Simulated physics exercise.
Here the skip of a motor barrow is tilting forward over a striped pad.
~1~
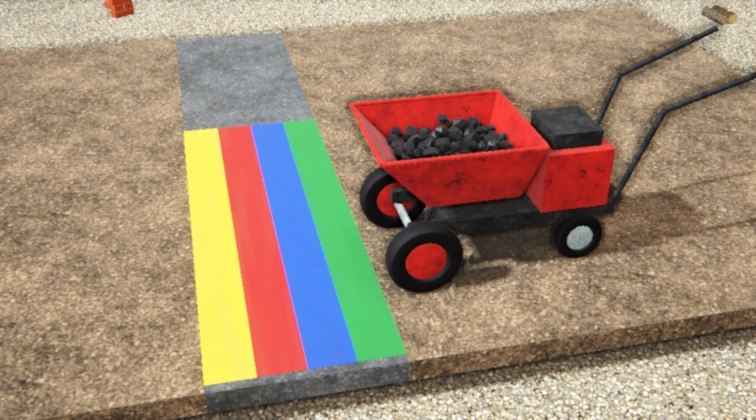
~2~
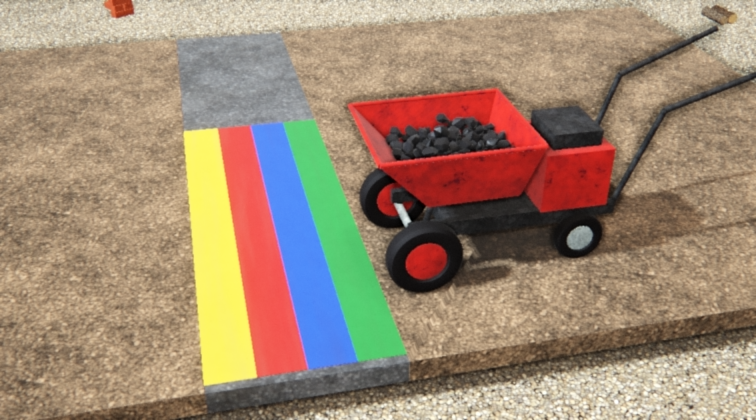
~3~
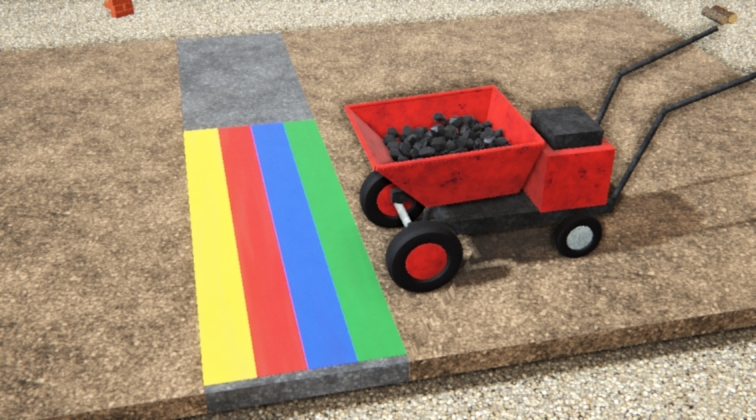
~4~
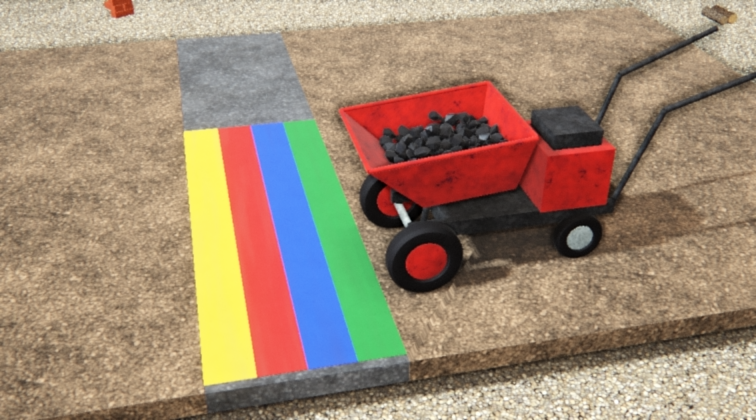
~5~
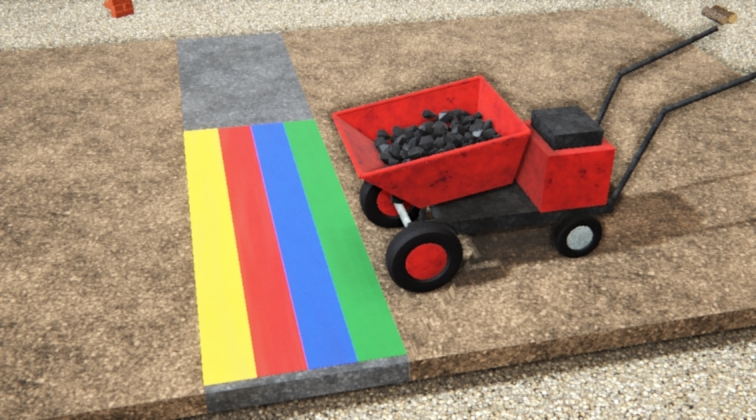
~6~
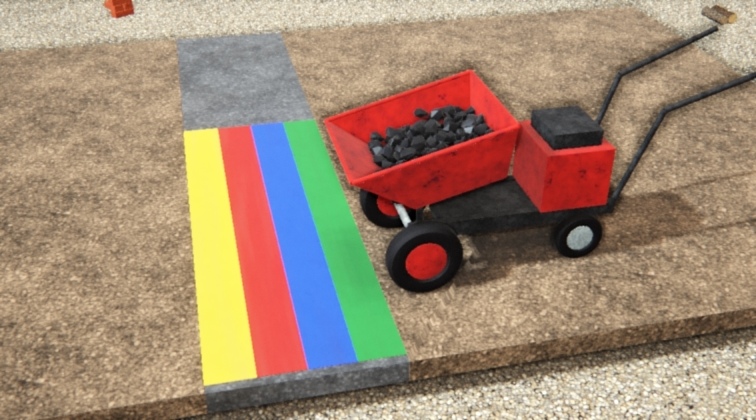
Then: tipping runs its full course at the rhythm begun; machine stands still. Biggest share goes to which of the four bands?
Biggest share: Red.
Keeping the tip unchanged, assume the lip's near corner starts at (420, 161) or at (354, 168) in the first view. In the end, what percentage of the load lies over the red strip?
30 %, then 30 %.
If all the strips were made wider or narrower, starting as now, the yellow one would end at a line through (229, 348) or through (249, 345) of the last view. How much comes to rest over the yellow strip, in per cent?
I get 30 % for the first one and 30 % for the second.
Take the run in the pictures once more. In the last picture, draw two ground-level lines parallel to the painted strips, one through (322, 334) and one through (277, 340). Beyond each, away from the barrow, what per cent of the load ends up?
Respectively 100 and 60 percent.
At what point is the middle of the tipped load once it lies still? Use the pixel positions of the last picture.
At about (254, 269).
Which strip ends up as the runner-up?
The answer is that yellow strip.
Soon, skip tipped steeply; all in the skip.
A while on, skip tipped steeply; most in the skip; a stray few over the blue strip; a small part over the red strip.
Towards the end, skip tipped right over; a small part in the skip; a small part over the blue strip; about half over the red strip; about a quarter over the yellow strip; a small part off the paint.
Finally, skip tipped right over; a small part in the skip; none over the green strip; a small part over the blue strip; about half over the red strip; about a quarter over the yellow strip; a small part off the paint.
